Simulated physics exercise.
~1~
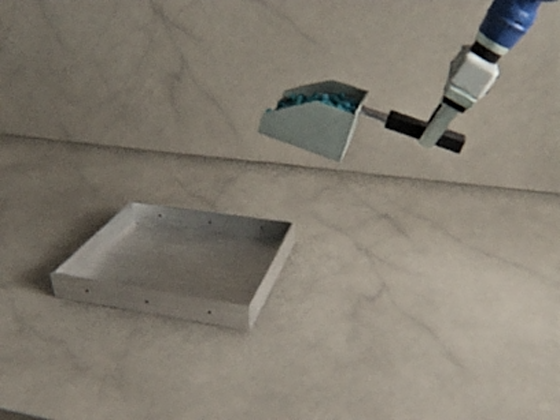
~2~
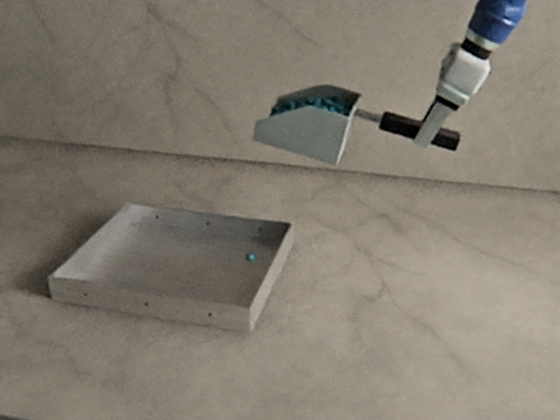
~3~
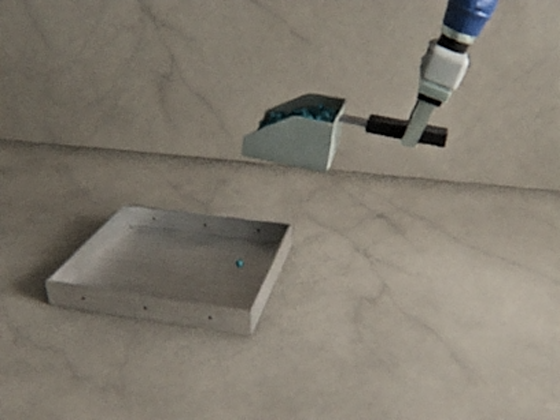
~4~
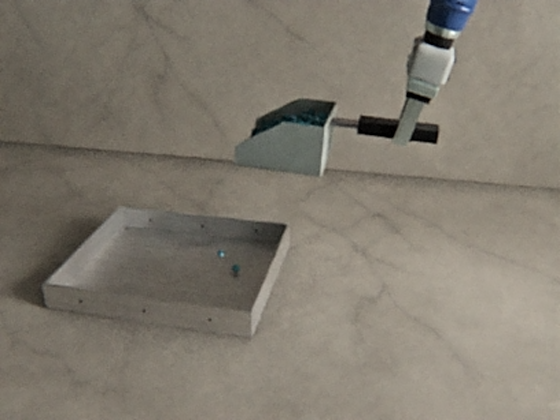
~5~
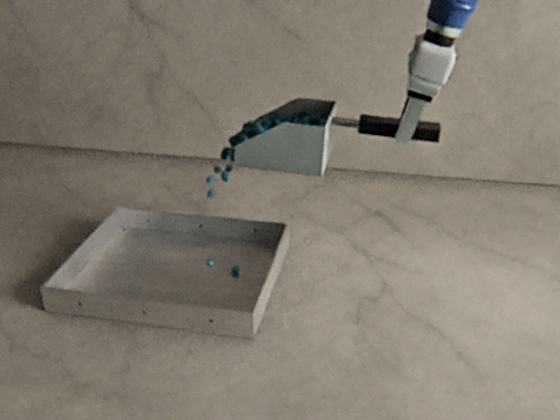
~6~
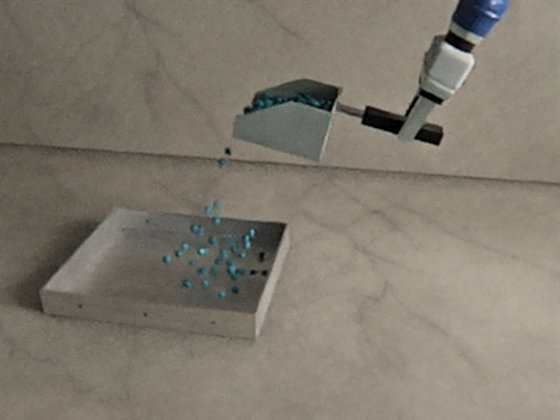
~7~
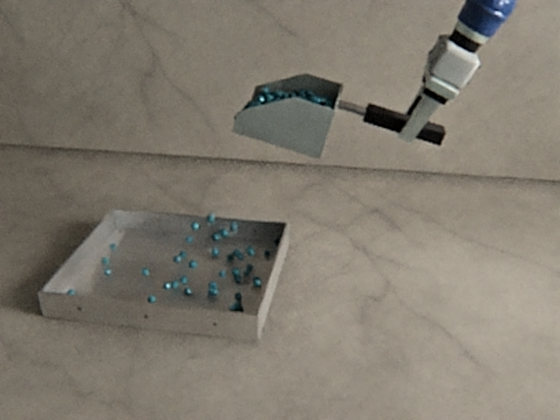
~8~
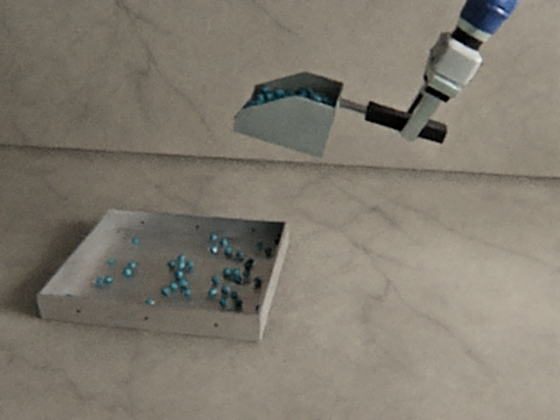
The clip shows a robot arm holding a grey scoop of teal beads above a shallow square tray, moving it slightly left and tipping it so some beads spill and scatter in the tray. The scoop then tilts back and stays still, with many beads remaining inside.
